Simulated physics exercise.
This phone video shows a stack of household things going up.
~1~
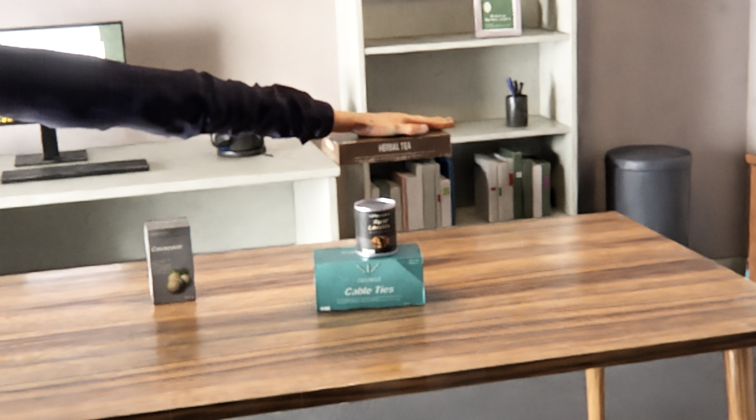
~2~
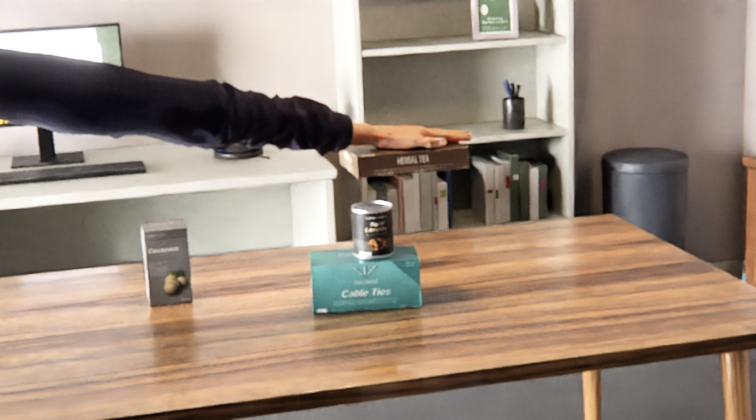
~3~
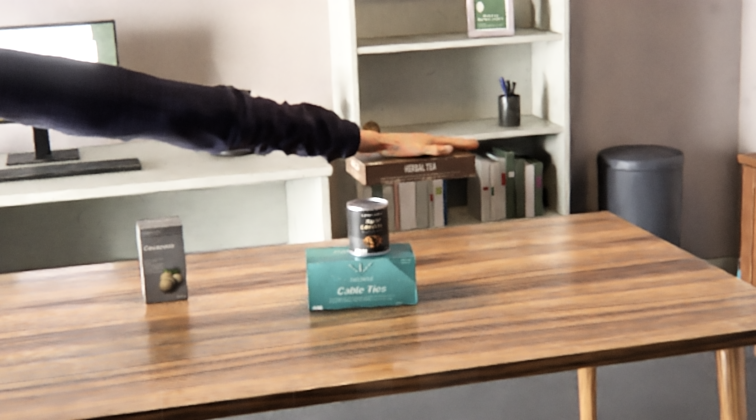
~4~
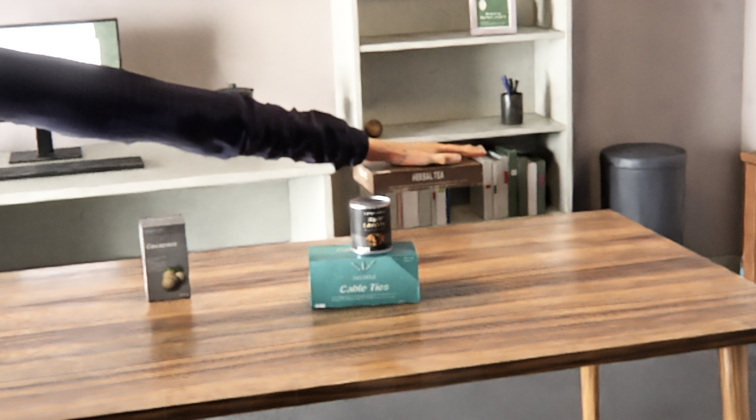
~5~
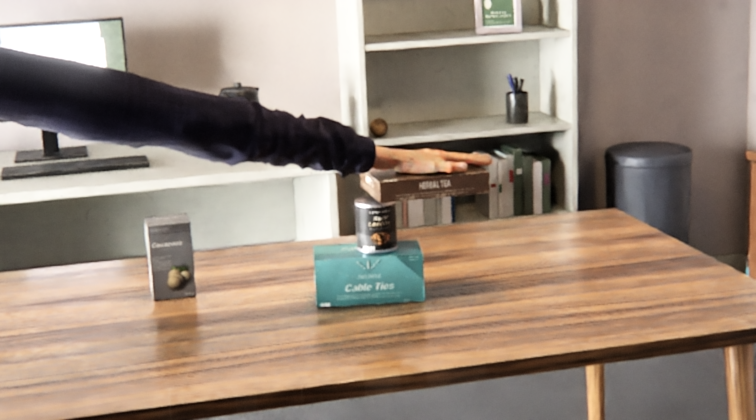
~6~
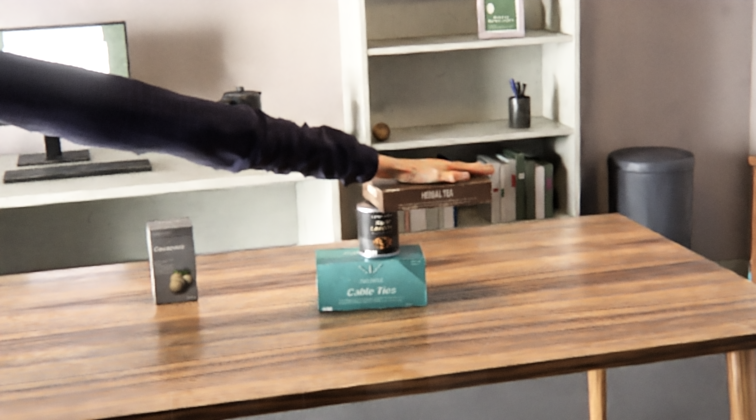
A hand lowers a brown herbal tea box onto the dark can above turquoise cable ties.
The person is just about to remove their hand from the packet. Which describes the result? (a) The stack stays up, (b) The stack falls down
The answer is b.
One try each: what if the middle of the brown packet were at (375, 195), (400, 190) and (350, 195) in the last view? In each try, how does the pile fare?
So the first time it stays intact, the second time it tips over, and the third time it tips over.
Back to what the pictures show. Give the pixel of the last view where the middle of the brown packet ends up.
Close to pixel (518, 276).
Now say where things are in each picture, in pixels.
In the first picture, on its way; brown packet (385, 143); black pot (376, 227).
In the second picture, on its way; brown packet (403, 155); turquoise box (365, 279).
In the third picture, on its way; brown packet (410, 163); grey carton (162, 259).
In the fourth picture, on its way; brown packet (417, 171); black pot (371, 225).
In the fifth picture, on its way; brown packet (424, 180); turquoise box (368, 273).
In the sixth picture, in place under the hand; brown packet (426, 189); grey carton (172, 260).
Then, 0.30 s after the last picture, brown packet now fallen.
Then, 0.50 s after the last picture, things are still on the move.
At rest, fallen, brown packet; the other 3 in place. Seen from the same camera at the end, brown packet near (518, 277). The pile gives way.
